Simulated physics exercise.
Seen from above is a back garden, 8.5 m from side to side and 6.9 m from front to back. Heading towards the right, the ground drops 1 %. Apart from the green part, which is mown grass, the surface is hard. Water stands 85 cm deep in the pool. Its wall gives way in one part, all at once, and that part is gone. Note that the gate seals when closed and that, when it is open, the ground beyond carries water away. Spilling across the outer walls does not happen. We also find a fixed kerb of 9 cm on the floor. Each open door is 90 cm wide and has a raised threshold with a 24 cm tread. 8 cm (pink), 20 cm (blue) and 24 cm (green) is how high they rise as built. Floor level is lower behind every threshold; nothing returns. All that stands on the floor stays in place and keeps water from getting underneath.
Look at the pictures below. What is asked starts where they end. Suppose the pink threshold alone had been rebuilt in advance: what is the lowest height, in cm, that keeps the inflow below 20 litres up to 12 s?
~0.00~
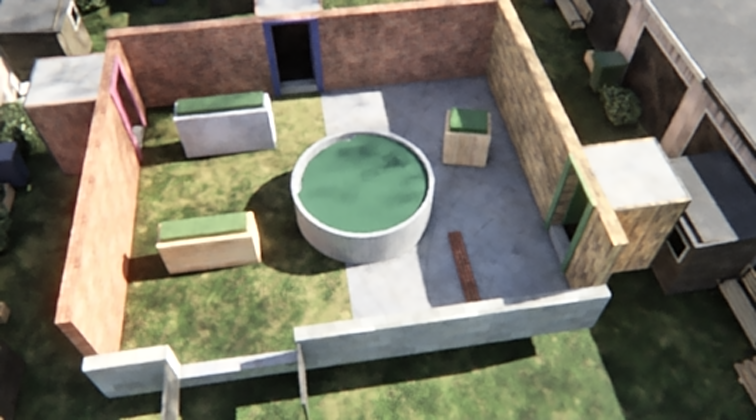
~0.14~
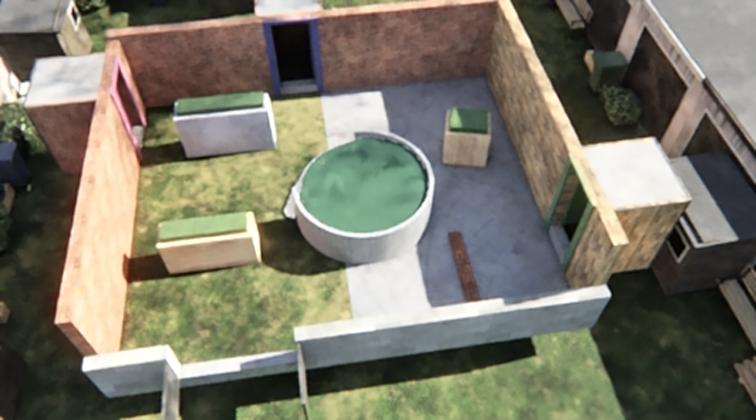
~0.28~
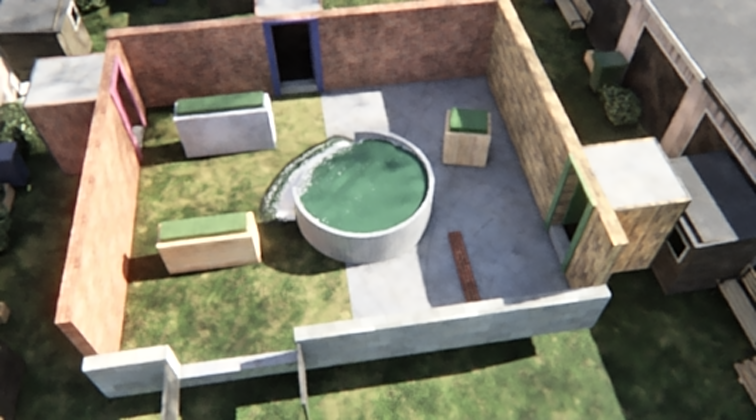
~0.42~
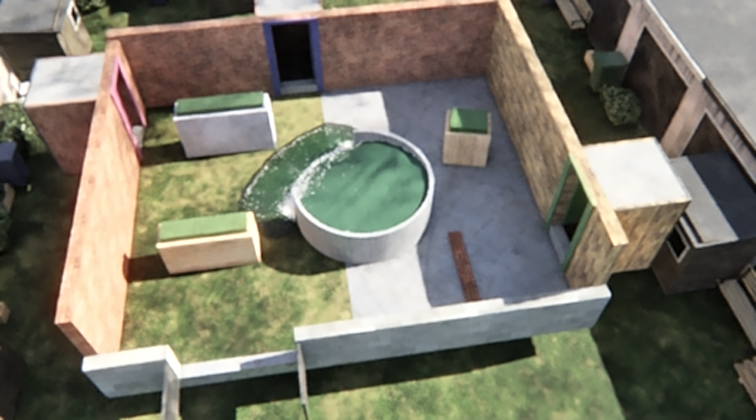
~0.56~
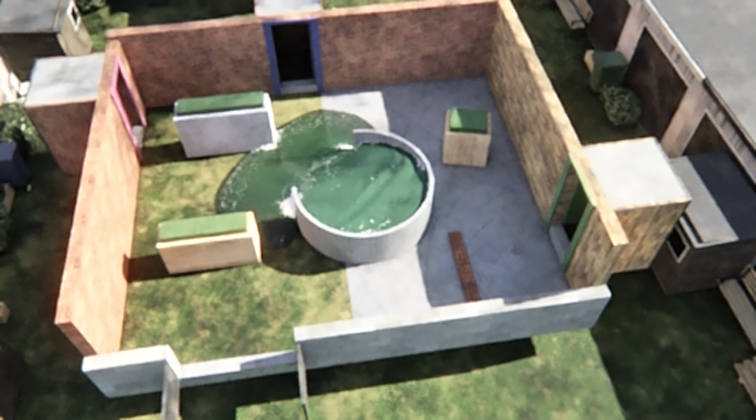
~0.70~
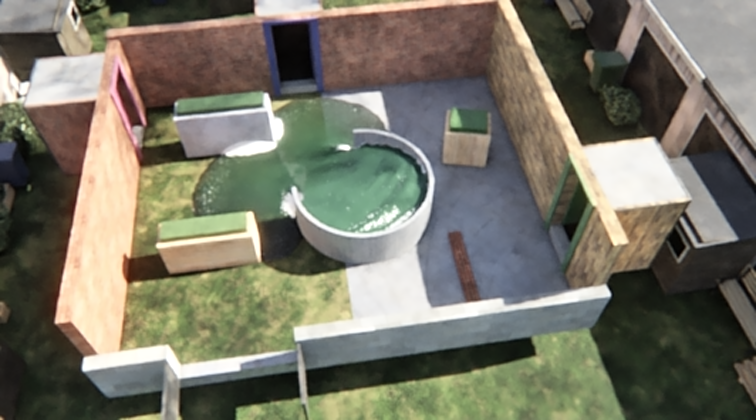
About 17 cm.
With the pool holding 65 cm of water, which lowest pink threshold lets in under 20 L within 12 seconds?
11.5 cm.
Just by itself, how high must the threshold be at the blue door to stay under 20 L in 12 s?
At the blue door you'd want roughly 34 cm.
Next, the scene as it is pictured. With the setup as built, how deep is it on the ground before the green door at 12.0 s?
About 6.5 centimetres.
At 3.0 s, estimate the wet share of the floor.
Wet share: Near 50 %.
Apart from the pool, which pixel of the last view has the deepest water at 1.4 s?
About (269, 150).
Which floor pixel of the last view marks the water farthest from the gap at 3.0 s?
Front tip: Approx. (485, 76) px.
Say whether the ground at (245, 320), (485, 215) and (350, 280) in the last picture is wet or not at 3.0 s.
Point by point, the first is spared, the second spared and the third spared.
After 1.4 s water covers 30 % of the floor, deepest (47 cm) near (269, 150); it has not reached the pink door.
After 3.0 s water covers 50 % of the floor, deepest (34 cm) near (147, 109); 15 cm at the pink door, 25 litres in over its 8 cm threshold.
After 12.0 s water covers 100 % of the floor, deepest (16 cm) near (578, 310); 5 cm at the pink door, 150 litres in over its 8 cm threshold.
At the pink door as built, the water arrived by 1.6 s and peaked near 20 cm at 4.0 s.
With a threshold of 13.5 cm, 44 litres would have come in within the 12 s; with 18.5 cm, 13 litres. So under 20 litres takes about 17 cm.
